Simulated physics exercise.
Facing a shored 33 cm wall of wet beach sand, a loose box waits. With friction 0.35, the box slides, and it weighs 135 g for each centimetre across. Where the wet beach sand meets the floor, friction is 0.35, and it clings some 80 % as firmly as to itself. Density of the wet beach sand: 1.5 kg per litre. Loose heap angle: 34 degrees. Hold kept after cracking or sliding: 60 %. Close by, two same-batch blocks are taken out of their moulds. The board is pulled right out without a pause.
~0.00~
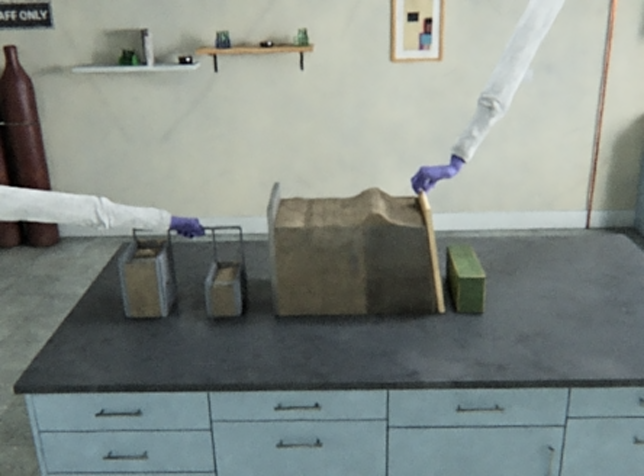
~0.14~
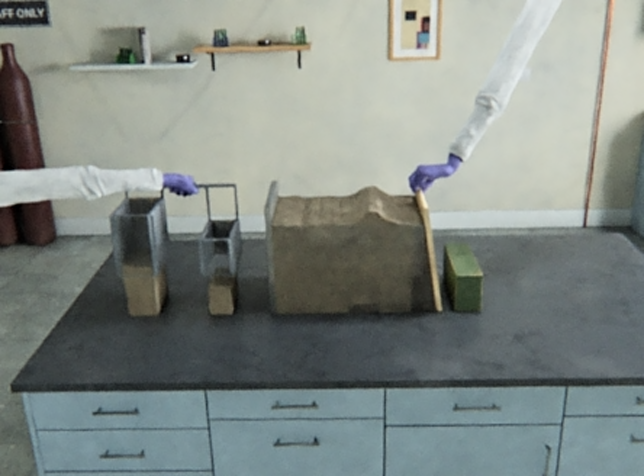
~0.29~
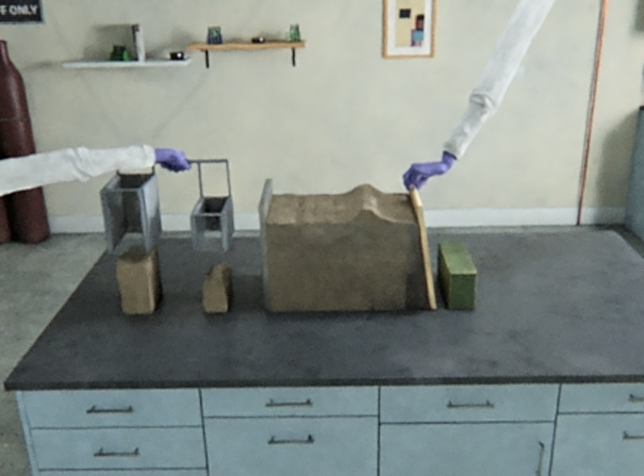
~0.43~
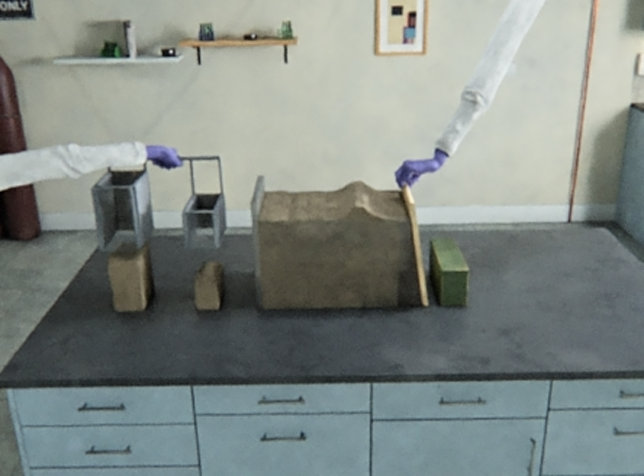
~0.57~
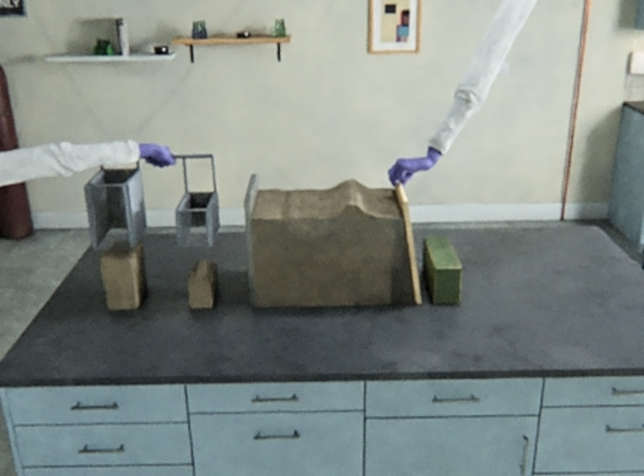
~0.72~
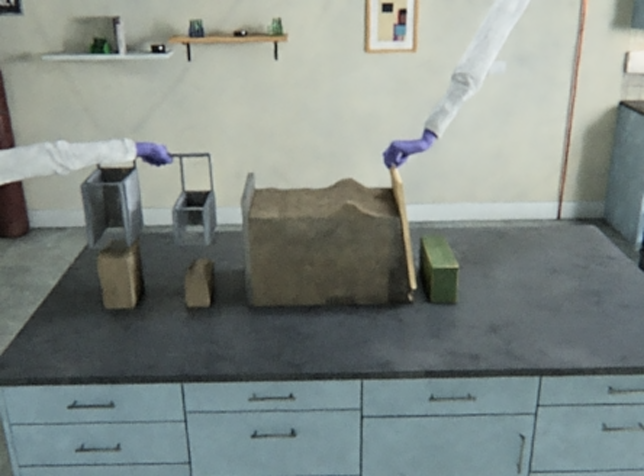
A gloved hand on the left lifted two metal moulds off two blocks of wet sand, then another gloved hand began moving the wooden board against the big sand wall beside a green box.
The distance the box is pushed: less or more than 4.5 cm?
It ends up shorter than 4.5 cm.
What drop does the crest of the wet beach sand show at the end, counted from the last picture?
The gap comes to roughly 4.5 centimetres.
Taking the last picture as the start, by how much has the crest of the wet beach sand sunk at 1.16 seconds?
The gap comes to about 0.0 centimetres.
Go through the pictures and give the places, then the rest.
Top of the board at (428, 224), not yet moved; highest point of the wet beach sand at (372, 214); test blocks 19 cm, 11 cm high (left to right), in the first picture.
Top of the board at (425, 223), not yet moved; highest point of the wet beach sand at (369, 212); test blocks 19 cm, 11 cm high (left to right), in the second picture.
Top of the board at (419, 221), not yet moved; highest point of the wet beach sand at (364, 210); test blocks 19 cm, 11 cm high (left to right), in the third picture.
Top of the board at (411, 218), not yet moved; highest point of the wet beach sand at (356, 207); test blocks 19 cm, 11 cm high (left to right), in the fourth picture.
Top of the board at (405, 216), not yet moved; highest point of the wet beach sand at (349, 206); test blocks 19 cm, 11 cm high (left to right), in the fifth picture.
Top of the board at (399, 198), moved 6.1 cm; highest point of the wet beach sand at (346, 205); test blocks 19 cm, 11 cm high (left to right), in the sixth picture.
By 0.92 s, the box has not moved.
By 1.16 s, the box has not moved.
By 1.41 s, the box has not moved.
By 1.65 s, the box has not moved.
By 2.14 s, at the end, the box has been pushed 1.2 cm.
